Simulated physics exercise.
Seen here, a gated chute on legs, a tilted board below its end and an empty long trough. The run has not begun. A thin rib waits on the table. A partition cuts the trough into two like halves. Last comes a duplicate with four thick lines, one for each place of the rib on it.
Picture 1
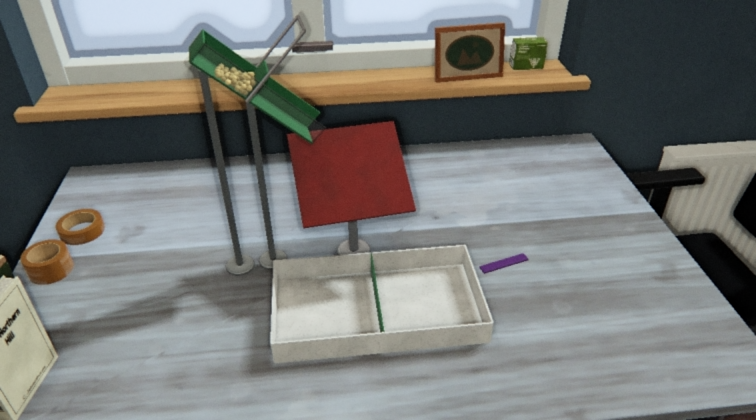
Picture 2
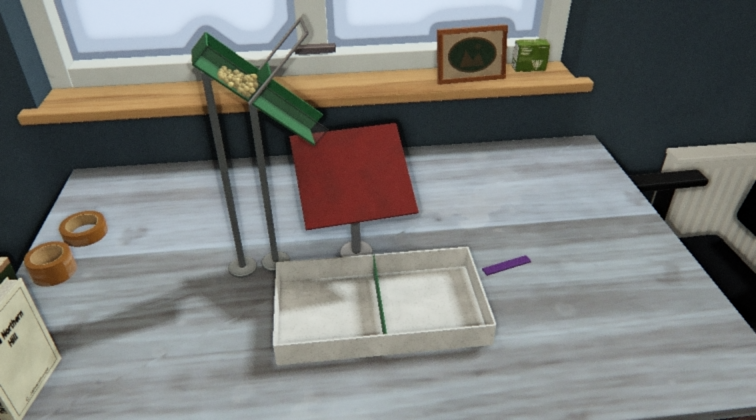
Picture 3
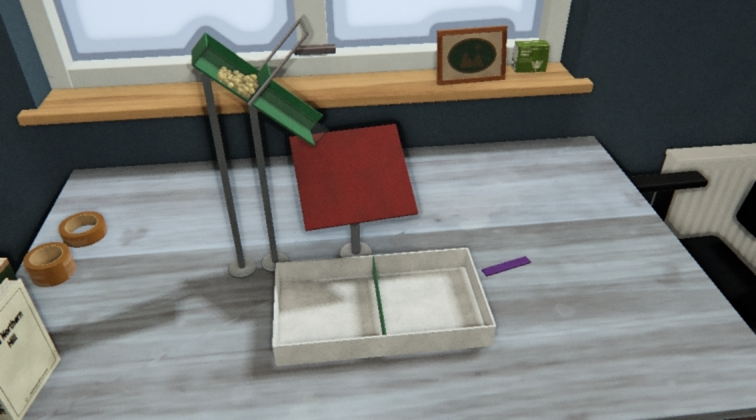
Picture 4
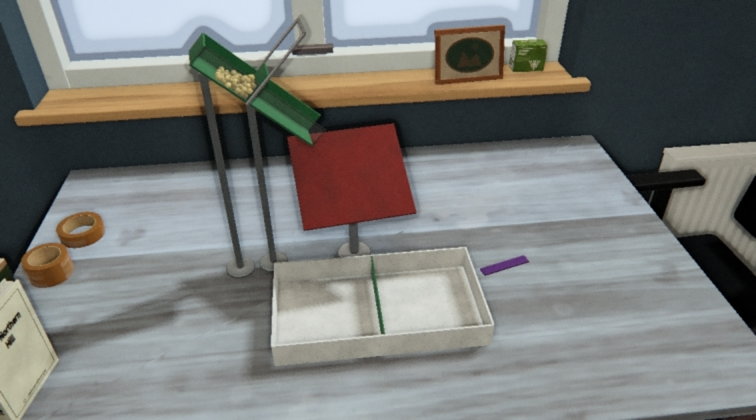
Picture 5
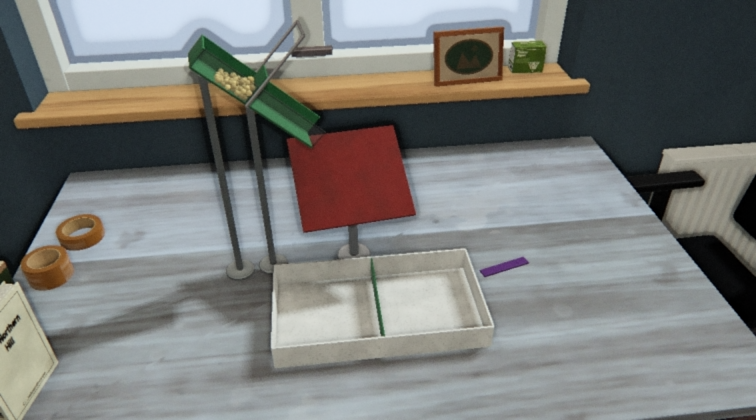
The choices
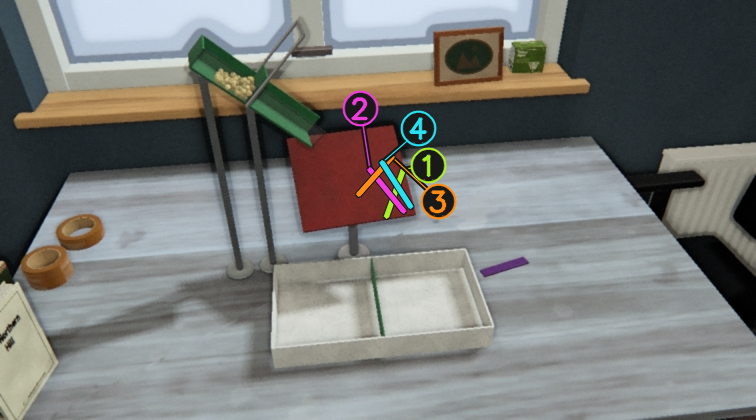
A green chute on grey legs, holding a clump of pale beans behind a thin metal gate, stands at the left on a grey-white wooden table beneath a window, seen from above and in front. A tilted red board stands right of it, behind an empty white trough with a green divider, with tape rolls left and a purple strip right. Nothing moves except the camera, which shifts very slightly.
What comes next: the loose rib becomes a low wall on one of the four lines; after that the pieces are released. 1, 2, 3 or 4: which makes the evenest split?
1.
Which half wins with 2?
Right.
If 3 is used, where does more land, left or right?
The left half.
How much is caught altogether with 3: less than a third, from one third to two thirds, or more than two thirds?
More than two thirds.
On the marked copy, line 1 from (403, 169) to (386, 216); line 2 from (370, 169) to (403, 211); line 3 from (392, 156) to (358, 194); line 4 from (382, 162) to (410, 206).
With 1, of what is caught, roughly two thirds in the left half, roughly a third in the right.
With 2, of what is caught, about a tenth in the left half, the larger part in the right.
With 3, of what is caught, almost all in the left half, about a tenth in the right.
With 4, of what is caught, about a tenth in the left half, the larger part in the right.
